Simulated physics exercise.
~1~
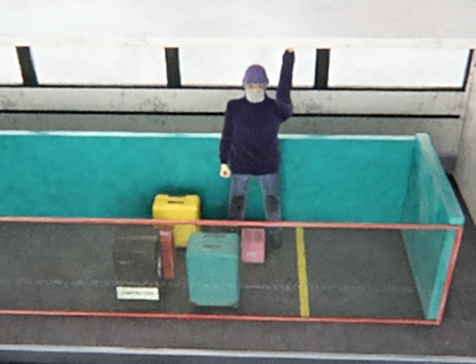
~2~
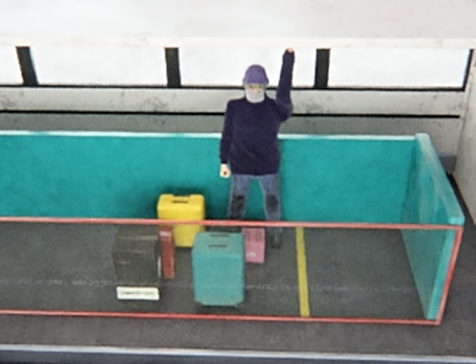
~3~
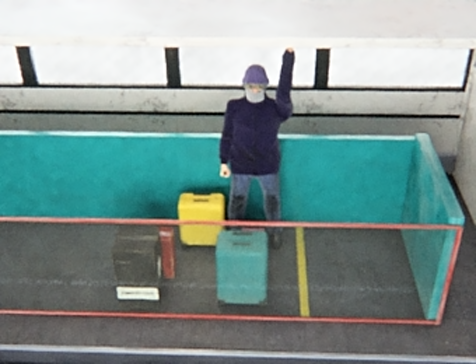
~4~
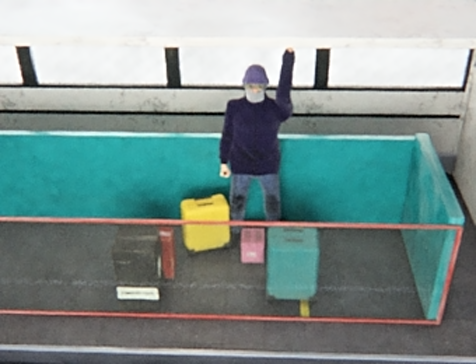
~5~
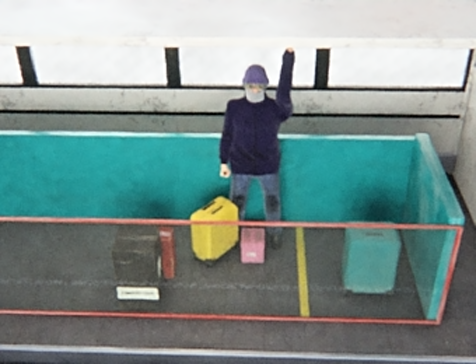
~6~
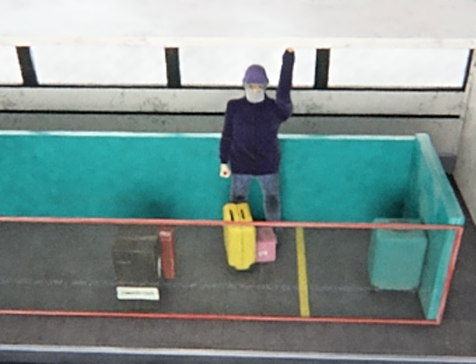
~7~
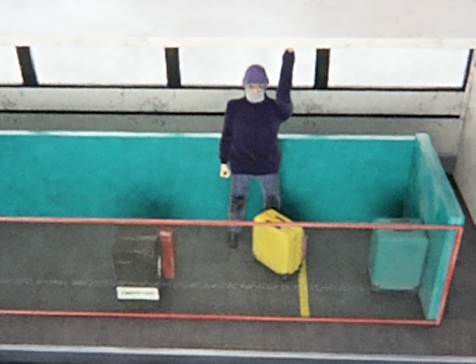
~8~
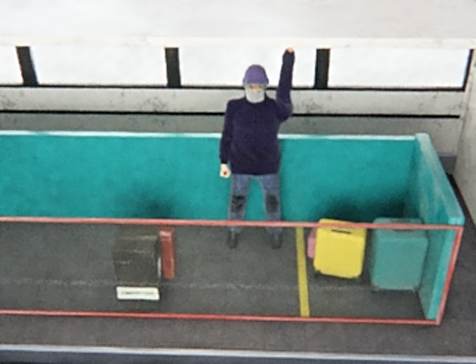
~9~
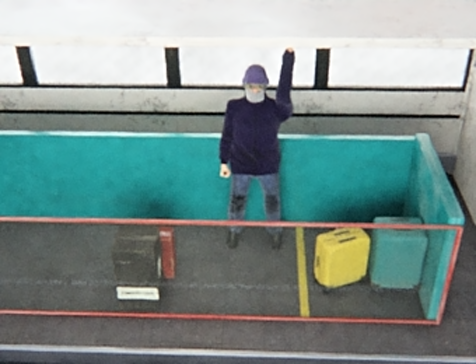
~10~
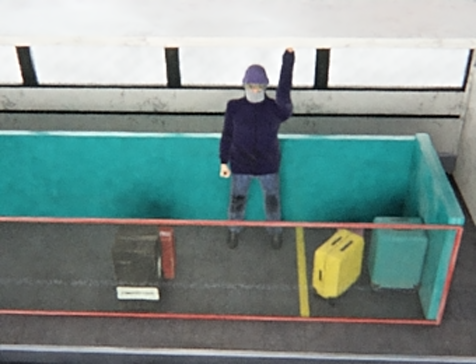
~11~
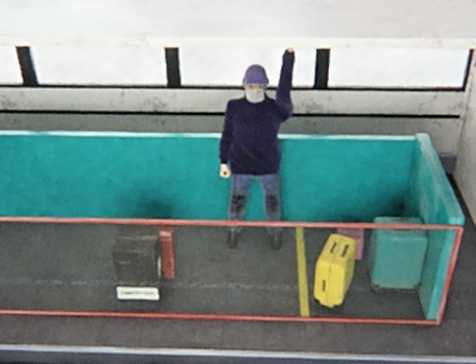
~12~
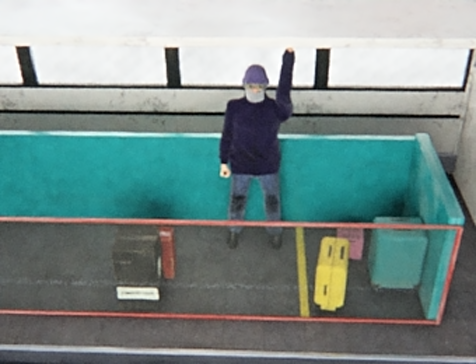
A large teal suitcase slides right along the grey floor of a low-walled teal bay, seen from slightly above through a red-edged front. A masked person in a purple cap and dark top stands behind it, one arm raised, still throughout. The teal case crosses the yellow line and stops near the right wall. A yellow suitcase follows, turning as it slides across the line, and a small pink case also crosses. The yellow case edges forward, still turning, and ends upright beside the teal one, the pink behind them, while the black bag and red box remain at left.
